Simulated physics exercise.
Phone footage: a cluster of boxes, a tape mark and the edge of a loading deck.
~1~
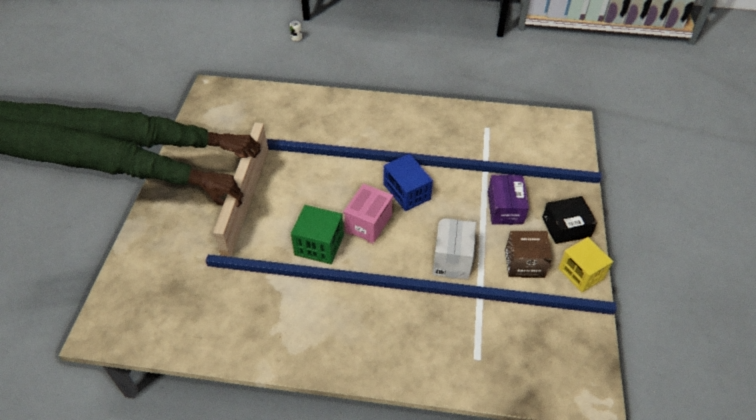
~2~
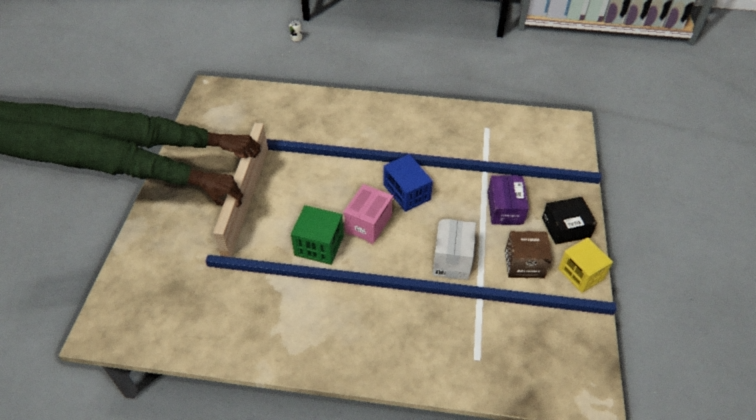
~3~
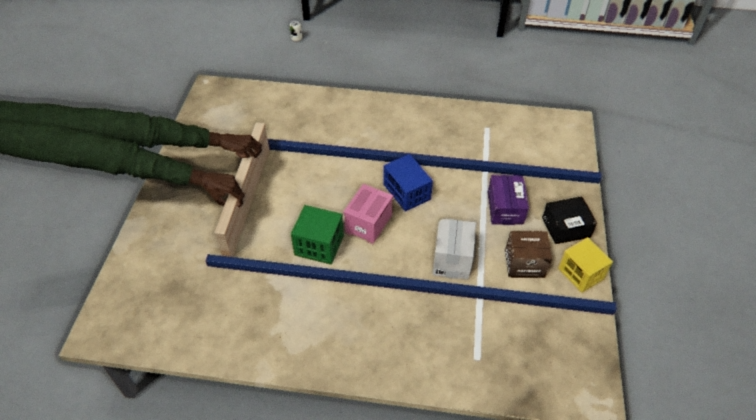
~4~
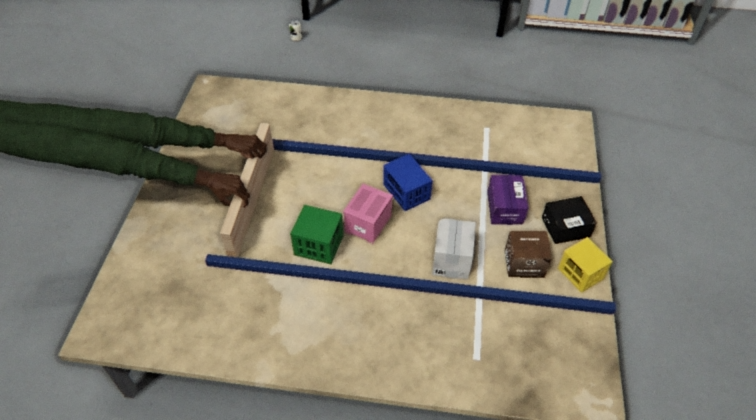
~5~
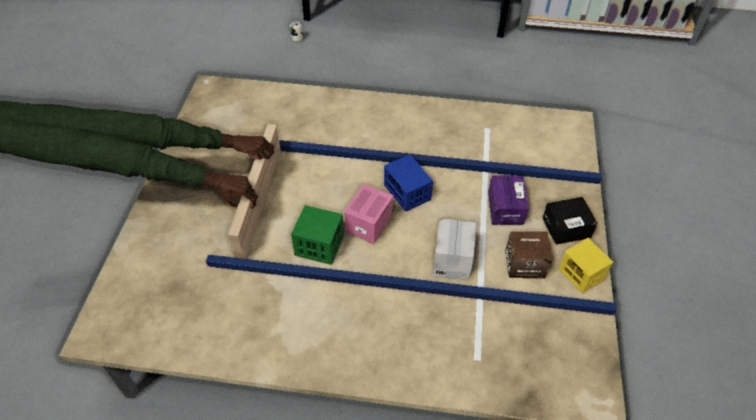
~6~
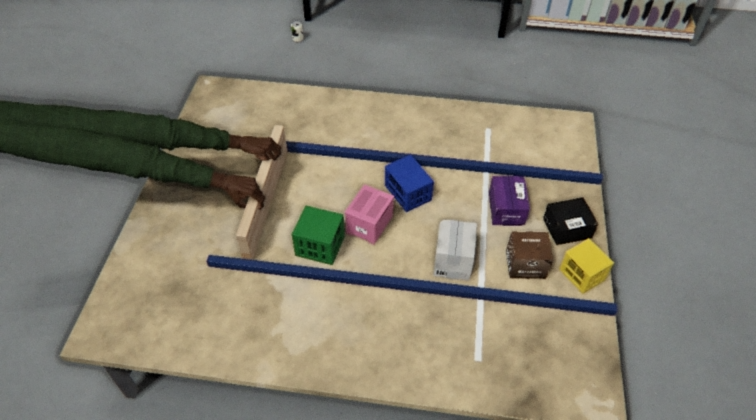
On a tabletop between blue rails, green-sleeved hands slide a wooden plank slightly right toward scattered coloured boxes, which stay still.
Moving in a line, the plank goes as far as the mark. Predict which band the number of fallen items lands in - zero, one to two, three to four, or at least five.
The number that fall lands in the band one to two.
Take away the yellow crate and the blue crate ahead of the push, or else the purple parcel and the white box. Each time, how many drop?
I'd say 0 the first time and 0 the second time.
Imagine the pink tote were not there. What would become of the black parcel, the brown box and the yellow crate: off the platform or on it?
Black parcel stays put, brown box stays put, yellow crate goes down.
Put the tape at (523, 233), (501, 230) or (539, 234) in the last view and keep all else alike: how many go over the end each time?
In that order 3, 1 and 3.
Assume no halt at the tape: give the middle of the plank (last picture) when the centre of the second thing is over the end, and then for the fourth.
The middle sits near (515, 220) at the first moment and near (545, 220) at the second.
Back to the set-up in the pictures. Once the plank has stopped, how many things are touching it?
It's 3.
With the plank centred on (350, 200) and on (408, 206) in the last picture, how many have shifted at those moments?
The number moved is 2 and then 4.
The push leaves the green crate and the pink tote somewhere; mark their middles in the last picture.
The green crate at (505, 257), the pink tote at (502, 225).
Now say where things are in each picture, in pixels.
The first picture shows yellow crate (585, 265); black parcel (569, 220); brown box (528, 254); plank (244, 188); tape (483, 227).
The second picture shows black parcel (569, 220); pink tote (369, 215).
The third picture shows brown box (528, 254); plank (245, 188).
The fourth picture shows yellow crate (584, 265); white box (454, 249).
The fifth picture shows black parcel (569, 221); green crate (318, 235).
The sixth picture shows yellow crate (586, 266); black parcel (570, 221); brown box (529, 255); plank (264, 191); tape (484, 228).
A little later, none off yet; yellow crate at rest near (586, 266); black parcel at rest near (570, 221); brown box at rest near (529, 255).
Next, none off yet; yellow crate at rest near (586, 266); black parcel at rest near (570, 221); brown box shifted a little near (537, 257).
When it is over, the number that fall off is one or two; down, yellow crate.
